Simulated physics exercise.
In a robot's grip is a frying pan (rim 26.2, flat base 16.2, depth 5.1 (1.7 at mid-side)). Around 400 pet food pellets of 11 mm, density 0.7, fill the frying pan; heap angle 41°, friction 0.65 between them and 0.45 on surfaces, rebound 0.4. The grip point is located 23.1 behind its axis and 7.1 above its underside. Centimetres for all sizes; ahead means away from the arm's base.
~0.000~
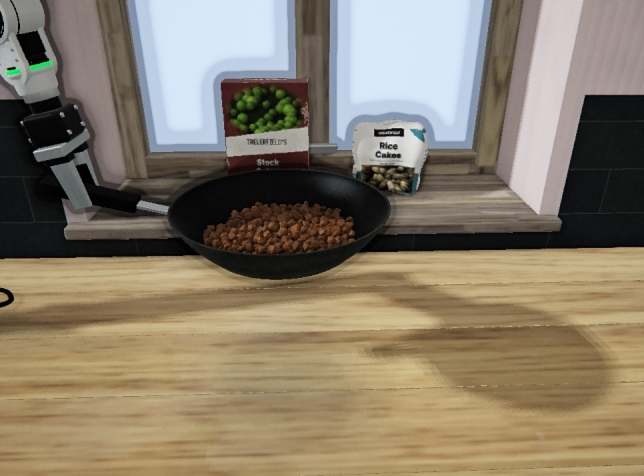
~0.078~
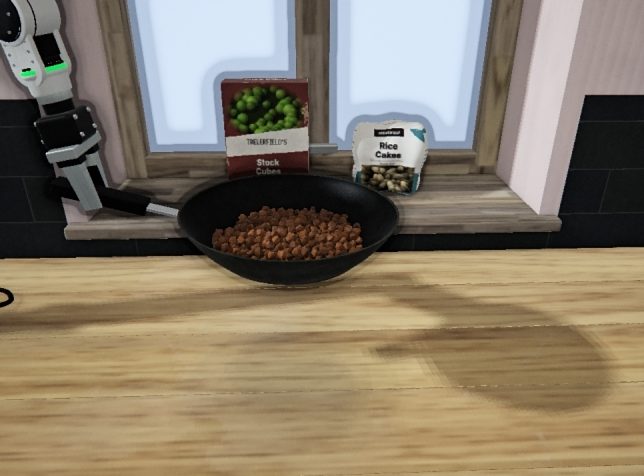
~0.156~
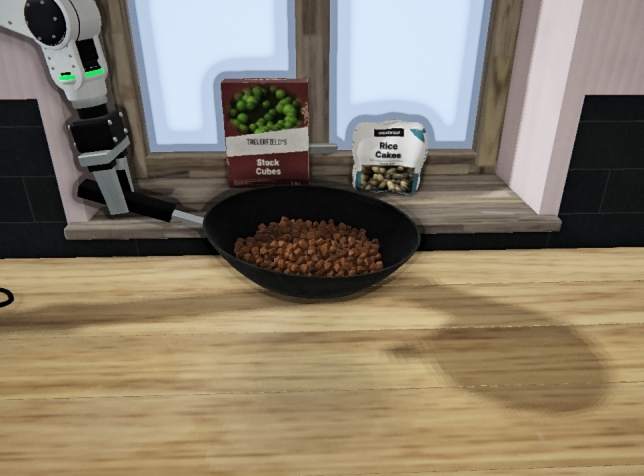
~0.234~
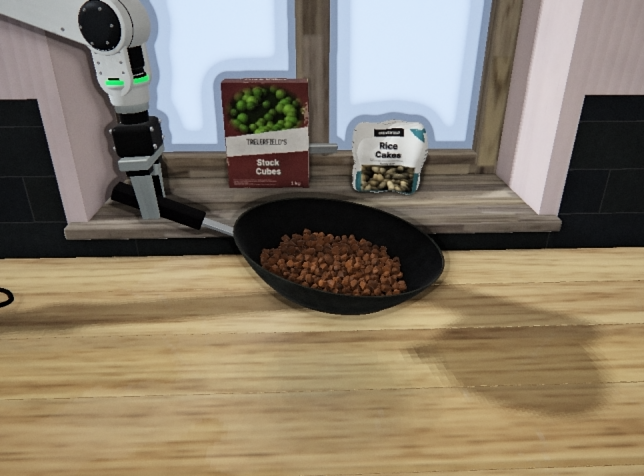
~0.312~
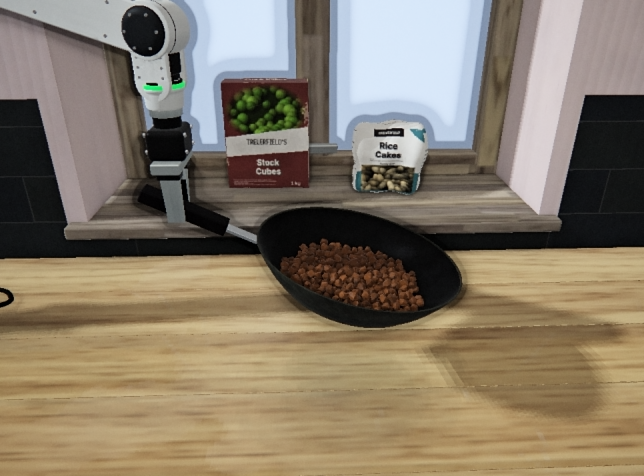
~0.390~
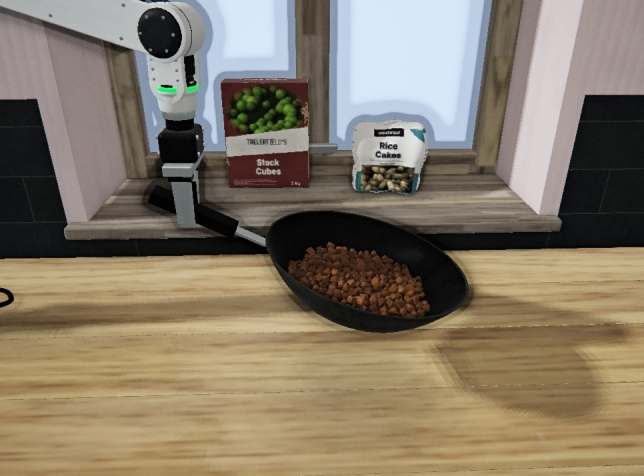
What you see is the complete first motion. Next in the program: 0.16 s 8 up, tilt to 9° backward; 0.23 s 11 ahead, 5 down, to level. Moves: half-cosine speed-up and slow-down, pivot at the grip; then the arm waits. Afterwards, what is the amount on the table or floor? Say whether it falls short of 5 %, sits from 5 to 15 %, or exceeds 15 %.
It falls short of 5 %.
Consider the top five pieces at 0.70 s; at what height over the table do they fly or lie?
Some 46 cm.
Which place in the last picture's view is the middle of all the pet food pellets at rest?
Roughly at pixel (449, 225).
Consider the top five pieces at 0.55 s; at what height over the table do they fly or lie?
I'd put them at about 38 centimetres above the table.
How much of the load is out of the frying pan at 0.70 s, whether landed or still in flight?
Running total: Approx. 80 %.
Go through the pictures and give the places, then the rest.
The first picture shows the frying pan middle at (281, 225), level; upper third of the load around (285, 229), from x 205 to 350, top at y 205; 398 in the frying pan.
The second picture shows the frying pan middle at (290, 230), tilted 1° forward; upper third of the load around (282, 233), from x 215 to 360, top at y 210.
The third picture shows the frying pan middle at (311, 243), tilted 4° forward; upper third of the load around (293, 245), from x 240 to 380, top at y 220.
The fourth picture shows the frying pan middle at (336, 258), tilted 9° forward; upper third of the load around (306, 260), from x 265 to 405, top at y 235.
The fifth picture shows the frying pan middle at (355, 270), tilted 12° forward; upper third of the load around (319, 269), from x 285 to 420, top at y 245.
The sixth picture shows the frying pan middle at (362, 274), tilted 13° forward; upper third of the load around (326, 273), from x 290 to 425, top at y 245; 398 in the frying pan.
After 0.55 s, tilted 9° backward, highest piece 38 above the table; 398 in the frying pan.
After 0.70 s, tilted 2° backward, highest piece 47 above the table; 81 in the frying pan, 317 in flight or on a rim.
After 0.98 s, level, highest piece 28 above the table; 391 in the frying pan, 2 on the table or floor, 5 in flight or on a rim.
After 2.03 s, level, highest piece 27 above the table; 391 in the frying pan, 7 on the table or floor.
In the end, 391 in the frying pan, 7 on the table or floor. That is 2 % on the table or floor.
